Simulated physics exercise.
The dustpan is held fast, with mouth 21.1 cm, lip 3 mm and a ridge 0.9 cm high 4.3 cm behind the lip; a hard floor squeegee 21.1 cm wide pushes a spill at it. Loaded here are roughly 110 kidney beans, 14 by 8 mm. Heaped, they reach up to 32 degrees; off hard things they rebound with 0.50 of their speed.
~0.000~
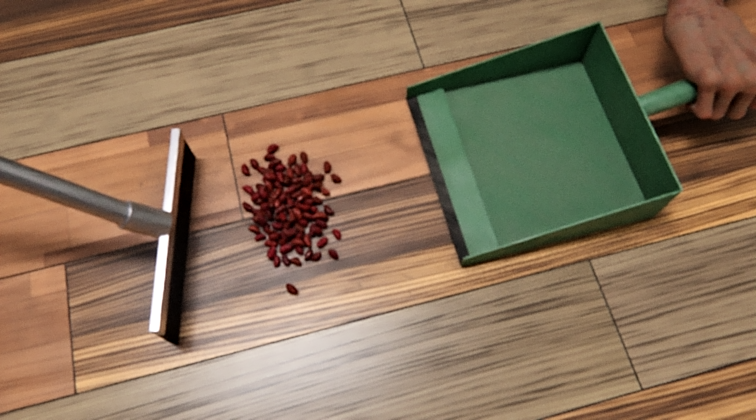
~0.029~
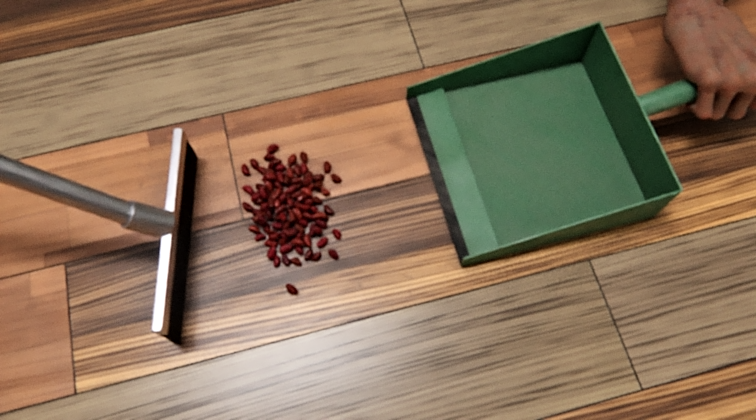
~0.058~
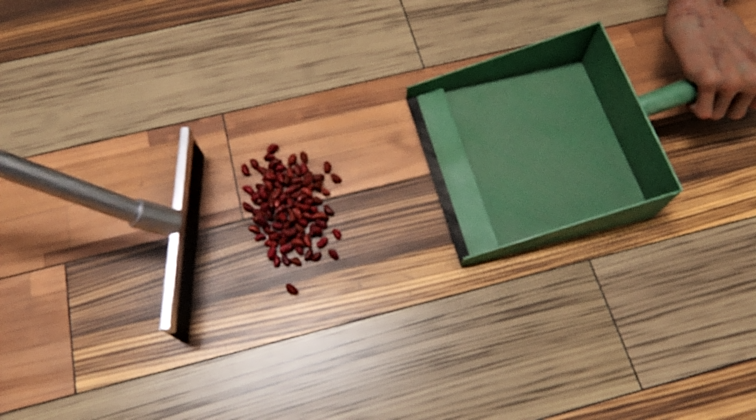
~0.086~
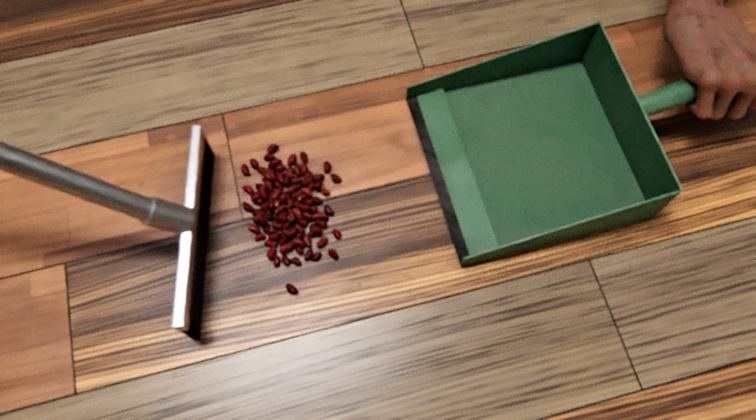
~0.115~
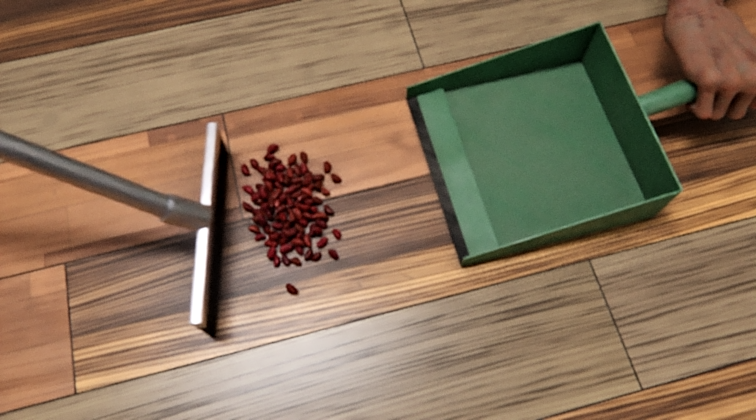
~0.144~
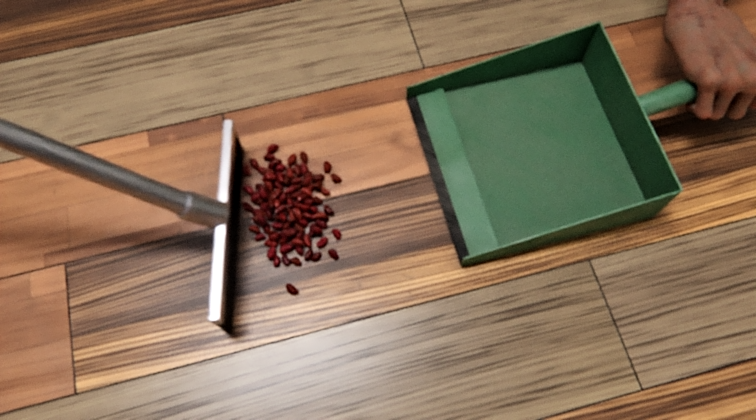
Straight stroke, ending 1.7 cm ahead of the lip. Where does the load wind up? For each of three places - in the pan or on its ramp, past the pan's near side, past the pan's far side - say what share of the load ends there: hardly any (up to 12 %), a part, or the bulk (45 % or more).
Pan: A part; near side: Hardly any; far side: Hardly any.
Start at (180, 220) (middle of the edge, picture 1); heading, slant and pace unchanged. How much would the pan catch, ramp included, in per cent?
The pan and its ramp would take some 15 per cent.
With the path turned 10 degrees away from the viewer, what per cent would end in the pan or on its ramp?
About 15 percent would end up there.
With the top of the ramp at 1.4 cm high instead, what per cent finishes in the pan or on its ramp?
I'd put it near 20 per cent, ramp counted.
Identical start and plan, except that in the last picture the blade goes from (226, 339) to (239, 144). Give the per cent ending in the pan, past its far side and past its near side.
Pan: 25, far side: 0, near side: 20.
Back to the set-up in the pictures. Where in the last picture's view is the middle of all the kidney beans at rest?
Centre at rest: Approx. (432, 196) px.
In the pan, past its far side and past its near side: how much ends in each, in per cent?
Pan 20, near side 10, far side 0.
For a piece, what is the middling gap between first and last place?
I'd say near 16 cm.
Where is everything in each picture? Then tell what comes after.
Blade from (158, 330) to (179, 137), moved 0.0 cm, 0 of the pieces shifted so far; middle of the pieces at (290, 204); pan at (541, 152), in the first picture.
Blade from (161, 330) to (181, 137), moved 0.2 cm, 0 of the pieces shifted so far; middle of the pieces at (290, 204), in the second picture.
Blade from (169, 328) to (188, 136), moved 1.0 cm, 0 of the pieces shifted so far; middle of the pieces at (290, 204), in the third picture.
Blade from (182, 326) to (199, 134), moved 2.1 cm, 0 of the pieces shifted so far; middle of the pieces at (290, 204), in the fourth picture.
Blade from (199, 322) to (215, 131), moved 3.8 cm, 0 of the pieces shifted so far; middle of the pieces at (290, 204), in the fifth picture.
Blade from (217, 319) to (230, 129), moved 5.4 cm, 0 of the pieces shifted so far; middle of the pieces at (290, 204); pan at (541, 152). Its pace works out near 0.58 m/s, heading 4 degrees towards the viewer's side, in the sixth picture.
After 0.31 s, middle of the blade 13 cm from the lip; 0 % over the lip, far side 0 %, near side 0 %.
After 0.42 s, middle of the blade 6 cm from the lip; 0 % over the lip, far side 0 %, near side 5 %.
After 0.66 s, middle of the blade 4 cm from the lip; 25 % over the lip, far side 0 %, near side 10 %.
At rest (2.2 s), pan 20 %, near side 10 %, far side 0 %, in front of the lip or behind the blade 70 %.
